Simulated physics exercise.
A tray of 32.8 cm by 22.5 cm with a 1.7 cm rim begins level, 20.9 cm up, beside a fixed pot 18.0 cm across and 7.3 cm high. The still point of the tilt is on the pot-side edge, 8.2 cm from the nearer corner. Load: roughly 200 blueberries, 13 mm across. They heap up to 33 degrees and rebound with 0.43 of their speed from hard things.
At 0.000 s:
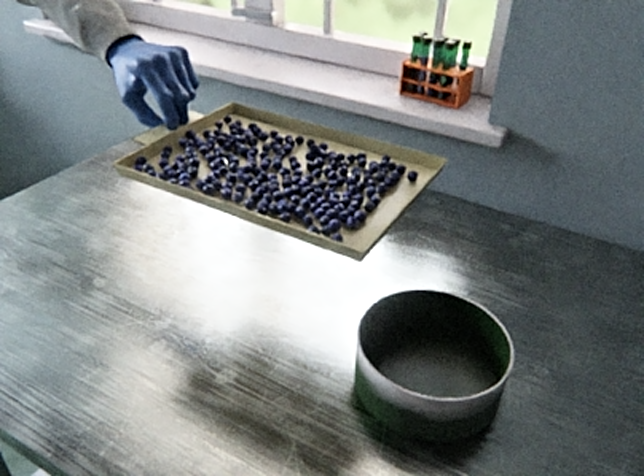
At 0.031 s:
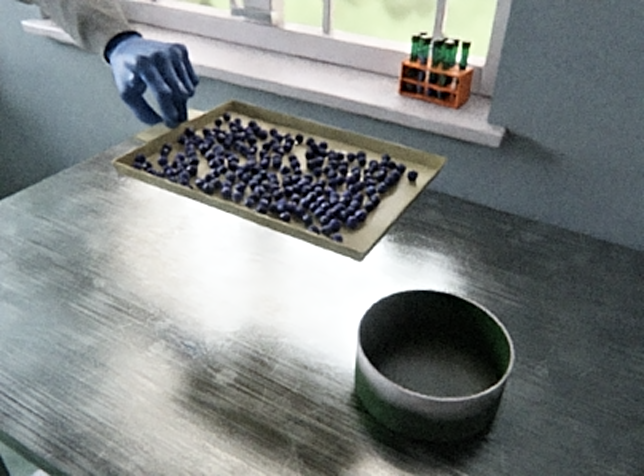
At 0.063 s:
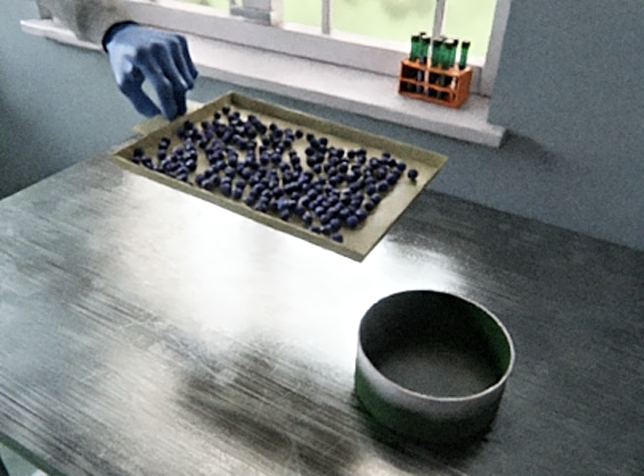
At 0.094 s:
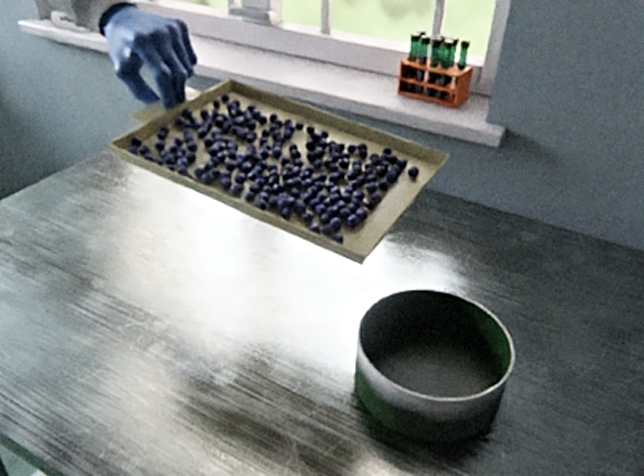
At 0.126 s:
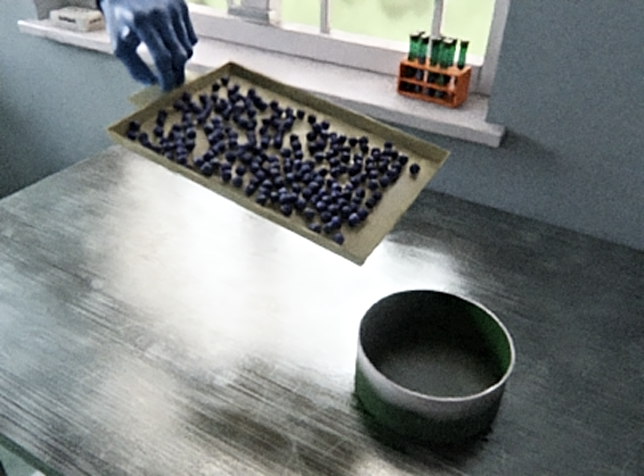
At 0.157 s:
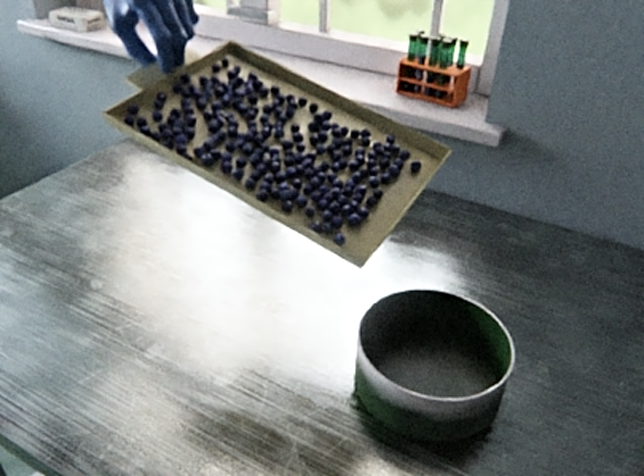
A blue-gloved hand held a shallow tray of blueberries above a dark table and steadily raised its left end, slanting it down toward the round metal pot while the berries stayed scattered across it.
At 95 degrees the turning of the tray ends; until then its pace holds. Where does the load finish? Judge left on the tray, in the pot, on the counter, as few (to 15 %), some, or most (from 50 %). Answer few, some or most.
Tray: Few, pot: Most, counter: Some.
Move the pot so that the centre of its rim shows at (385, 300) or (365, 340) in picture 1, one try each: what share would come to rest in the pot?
About 10 and 55 per cent.
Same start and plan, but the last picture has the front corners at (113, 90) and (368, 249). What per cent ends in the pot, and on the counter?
Pot 60, counter 40.
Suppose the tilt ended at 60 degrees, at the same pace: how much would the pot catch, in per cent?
In that case some 25 per cent.
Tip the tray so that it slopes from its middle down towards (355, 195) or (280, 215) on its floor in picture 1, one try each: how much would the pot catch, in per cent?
About 65 and 10 per cent.
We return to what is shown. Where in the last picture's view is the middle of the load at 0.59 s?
At about (376, 211).
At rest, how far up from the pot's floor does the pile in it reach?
Roughly 2.5 cm.
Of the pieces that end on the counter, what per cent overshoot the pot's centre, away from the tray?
Roughly 70 per cent.
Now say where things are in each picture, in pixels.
The first frame shows tray tilt 0 degrees, front corners at (118, 163) and (362, 248); middle of the pieces at (285, 172); pot at (434, 338).
The second frame shows tray tilt 1 degrees, front corners at (117, 161) and (362, 249); middle of the pieces at (285, 171).
The third frame shows tray tilt 3 degrees, front corners at (116, 154) and (363, 250); middle of the pieces at (285, 167).
The fourth frame shows tray tilt 6 degrees, front corners at (114, 144) and (363, 252), lowest corner right front; middle of the pieces at (285, 161).
The fifth frame shows tray tilt 10 degrees, front corners at (111, 128) and (364, 255), lowest corner right front; middle of the pieces at (286, 153).
The sixth frame shows tray tilt 15 degrees, front corners at (109, 112) and (364, 258), lowest corner right front; middle of the pieces at (287, 145); pot at (435, 338). The tray's pace is about 155 degrees a second.
Then, at 0.41 s, tilt 55 degrees; the tray holds 100 %, the pot 0 %.
After 0.59 s, tilt 83 degrees; the tray holds 95 %, the pot 0 %.
Then, at 0.88 s, tilt 95 degrees; the tray holds 0 %, the pot 50 %.
By 1.7 s all is still; tray 0 %, pot 55 %, counter 45 %.
